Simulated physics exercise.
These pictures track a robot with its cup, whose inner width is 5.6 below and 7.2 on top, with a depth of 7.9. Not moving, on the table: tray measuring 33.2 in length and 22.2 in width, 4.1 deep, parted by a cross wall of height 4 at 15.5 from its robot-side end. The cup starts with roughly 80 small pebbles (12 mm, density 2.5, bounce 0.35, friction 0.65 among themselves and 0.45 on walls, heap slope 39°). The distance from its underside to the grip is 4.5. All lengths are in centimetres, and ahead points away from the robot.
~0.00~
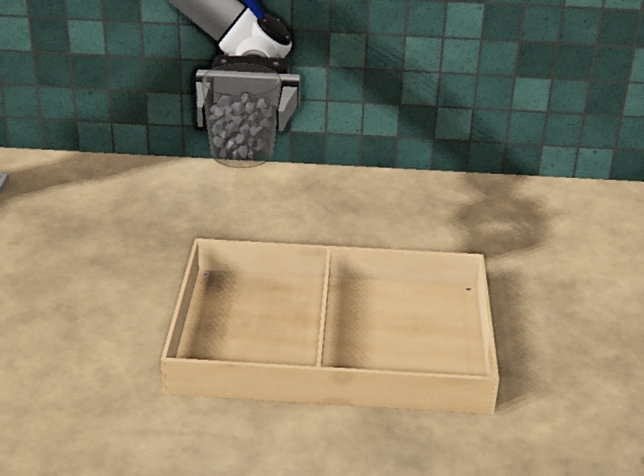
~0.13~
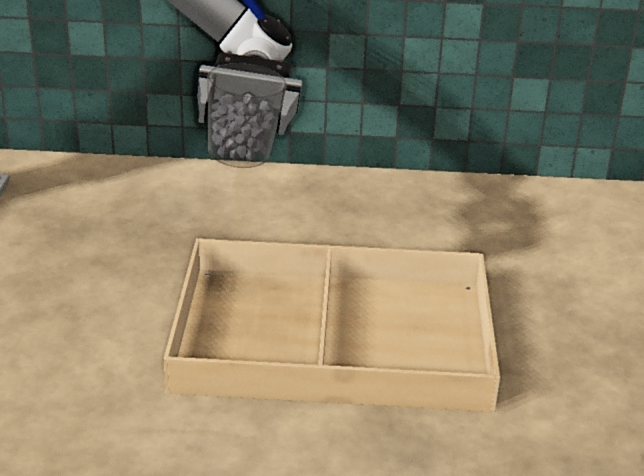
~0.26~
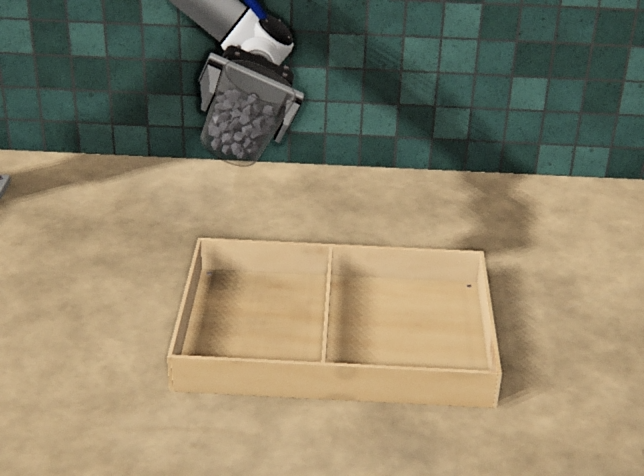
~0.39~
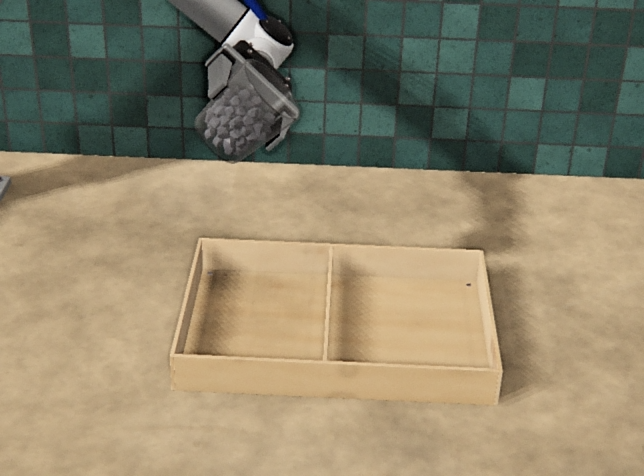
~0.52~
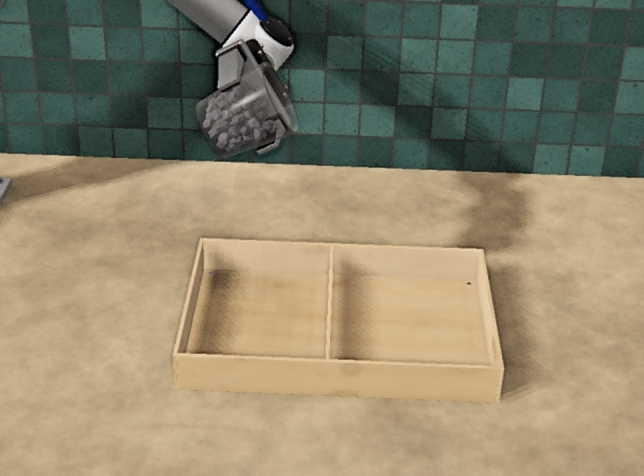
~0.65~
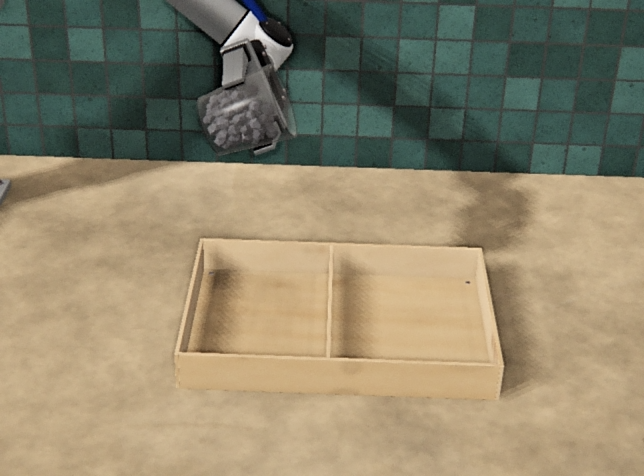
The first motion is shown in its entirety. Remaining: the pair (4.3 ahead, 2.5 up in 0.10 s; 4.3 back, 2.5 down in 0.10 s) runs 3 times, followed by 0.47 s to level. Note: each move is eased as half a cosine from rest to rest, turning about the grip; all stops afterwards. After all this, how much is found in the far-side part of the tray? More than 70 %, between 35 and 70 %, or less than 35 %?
More than 70 %.
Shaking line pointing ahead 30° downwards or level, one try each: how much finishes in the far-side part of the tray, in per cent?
You'd get about 20 per cent with the first setting and about 50 per cent with the second.
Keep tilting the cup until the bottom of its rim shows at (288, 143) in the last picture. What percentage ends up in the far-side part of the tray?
100 percent or so.
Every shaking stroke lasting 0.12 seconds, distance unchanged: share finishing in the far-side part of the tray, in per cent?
Estimate for that case: 65 %.
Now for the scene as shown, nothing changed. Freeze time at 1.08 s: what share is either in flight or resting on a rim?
Some 4 percent.
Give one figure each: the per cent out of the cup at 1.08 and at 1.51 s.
At the first moment 90 per cent, at the second 100 per cent.
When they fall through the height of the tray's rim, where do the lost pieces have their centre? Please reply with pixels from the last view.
Look at roughly (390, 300) in the last picture.
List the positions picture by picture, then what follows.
The first picture shows cup middle at (242, 119), level; upper third of the load around (240, 113), from x 215 to 270, top at y 100; 82 in the cup.
The second picture shows cup middle at (243, 119), tilted 6° forward; upper third of the load around (241, 112), from x 215 to 270, top at y 100.
The third picture shows cup middle at (244, 117), tilted 23° forward; upper third of the load around (237, 111), from x 215 to 270, top at y 95.
The fourth picture shows cup middle at (244, 116), tilted 44° forward; upper third of the load around (237, 107), from x 210 to 270, top at y 90.
The fifth picture shows cup middle at (244, 115), tilted 61° forward; upper third of the load around (237, 105), from x 210 to 270, top at y 90.
The sixth picture shows cup middle at (245, 114), tilted 67° forward; upper third of the load around (238, 104), from x 210 to 270, top at y 90; 82 in the cup.
After 1.08 s, tilted 67° forward, highest piece 26 above the table; 65 in the far-side part, 10 in the cup, 4 in the robot-side part, 3 in flight or on a rim.
After 1.51 s, tilted 29° forward, highest piece 6 above the table; 76 in the far-side part, 6 in the robot-side part.
After 1.92 s, level, highest piece 2 above the table; 76 in the far-side part, 6 in the robot-side part.
After 2.97 s, level, highest piece 2 above the table; 76 in the far-side part, 6 in the robot-side part.
At rest, 76 in the far-side part, 6 in the robot-side part. That is 93 % in the far-side part of the tray.
